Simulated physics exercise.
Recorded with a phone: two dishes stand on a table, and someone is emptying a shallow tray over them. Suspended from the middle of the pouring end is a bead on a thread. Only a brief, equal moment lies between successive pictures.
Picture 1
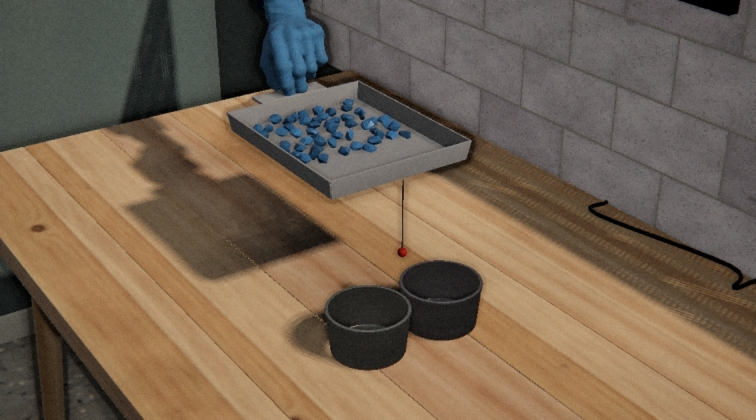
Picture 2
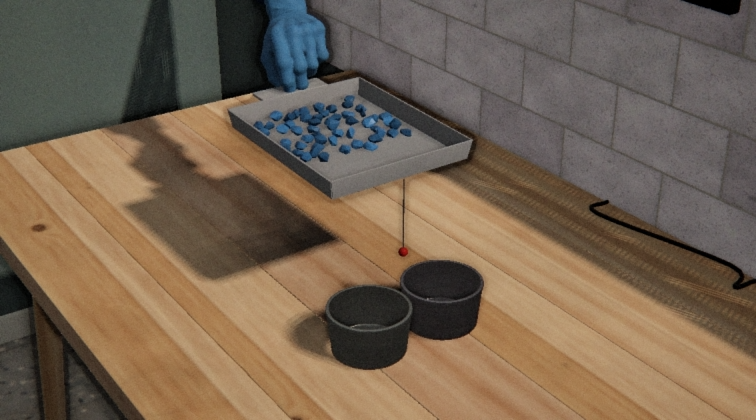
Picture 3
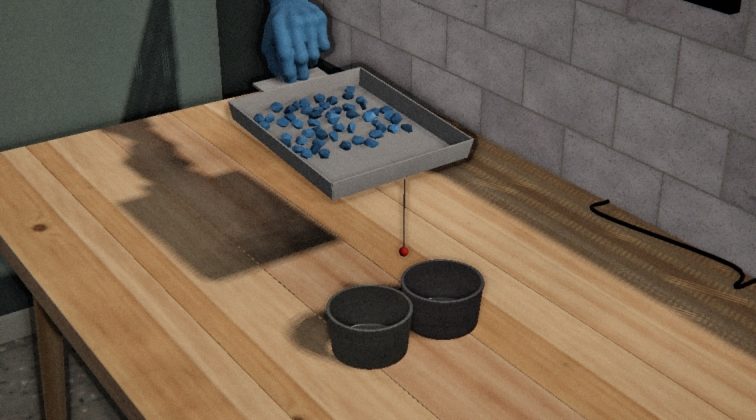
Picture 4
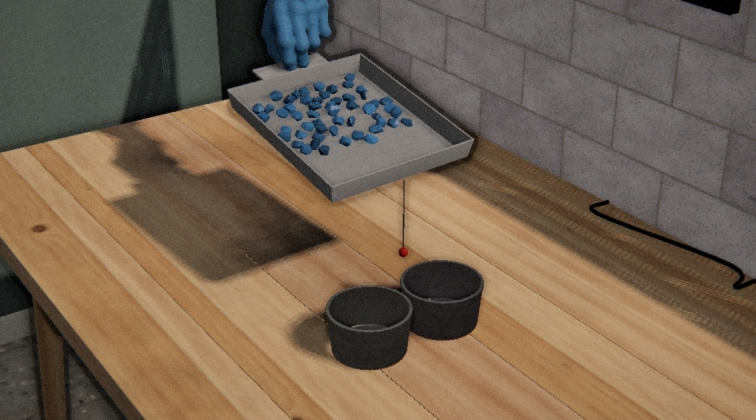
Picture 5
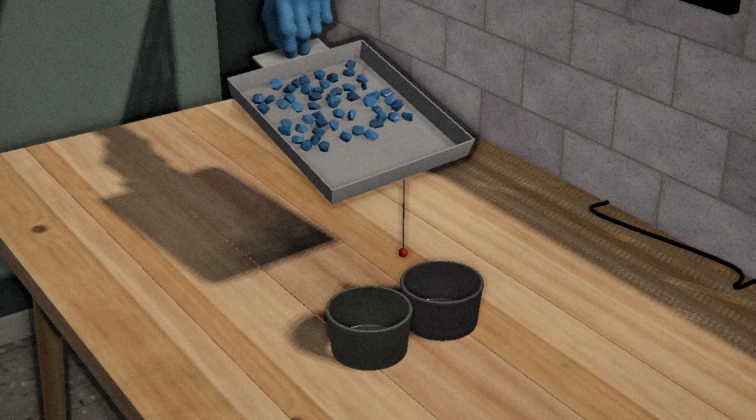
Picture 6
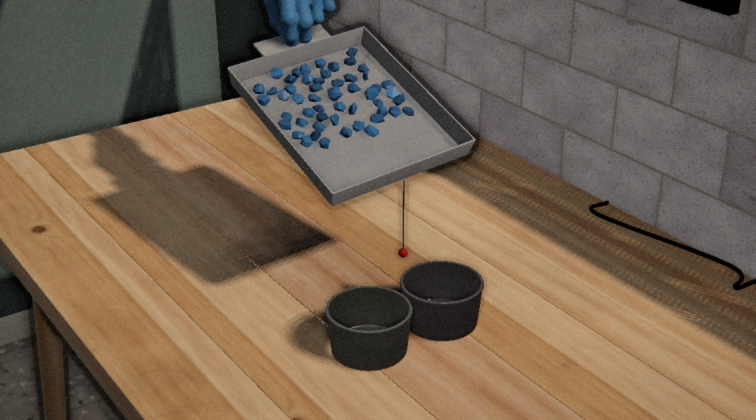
Above two dark dishes on a table, a blue hand steadily tilts a tray of blue stones.
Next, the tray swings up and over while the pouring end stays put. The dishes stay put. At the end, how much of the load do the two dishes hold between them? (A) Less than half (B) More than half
Answer: B.
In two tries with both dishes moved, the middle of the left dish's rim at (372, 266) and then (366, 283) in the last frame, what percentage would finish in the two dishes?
Trial 1: 0 percent; trial 2: 50 percent.
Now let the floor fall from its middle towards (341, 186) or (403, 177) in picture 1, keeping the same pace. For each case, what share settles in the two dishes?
20 per cent, then 80 per cent.
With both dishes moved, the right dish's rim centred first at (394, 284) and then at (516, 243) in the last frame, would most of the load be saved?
Well, the bulk the first time and the minor share the second time.
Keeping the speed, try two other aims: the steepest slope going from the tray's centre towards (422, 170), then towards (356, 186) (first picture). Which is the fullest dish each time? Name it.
The first place favours the right of the two, the second the left of the two.
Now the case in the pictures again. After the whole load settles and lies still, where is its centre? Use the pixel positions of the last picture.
The centre comes to rest close to (381, 337).
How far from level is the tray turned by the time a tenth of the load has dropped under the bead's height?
That happens at close to 75 degrees.
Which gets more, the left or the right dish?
Answer: The one at left.
Soon, tray tipped steeply; nearly all on the tray; a stray few in the air.
A while on, tray tipped past a quarter turn; about two thirds on the tray; a small part in the left dish; a stray few in the right dish; a stray few outside both; a small part in the air.
Towards the end, tray tipped past a quarter turn; about two thirds in the left dish; about a quarter in the right dish; a small part outside both.
Finally, tray tipped past a quarter turn; about two thirds in the left dish; about a quarter in the right dish; a small part outside both.
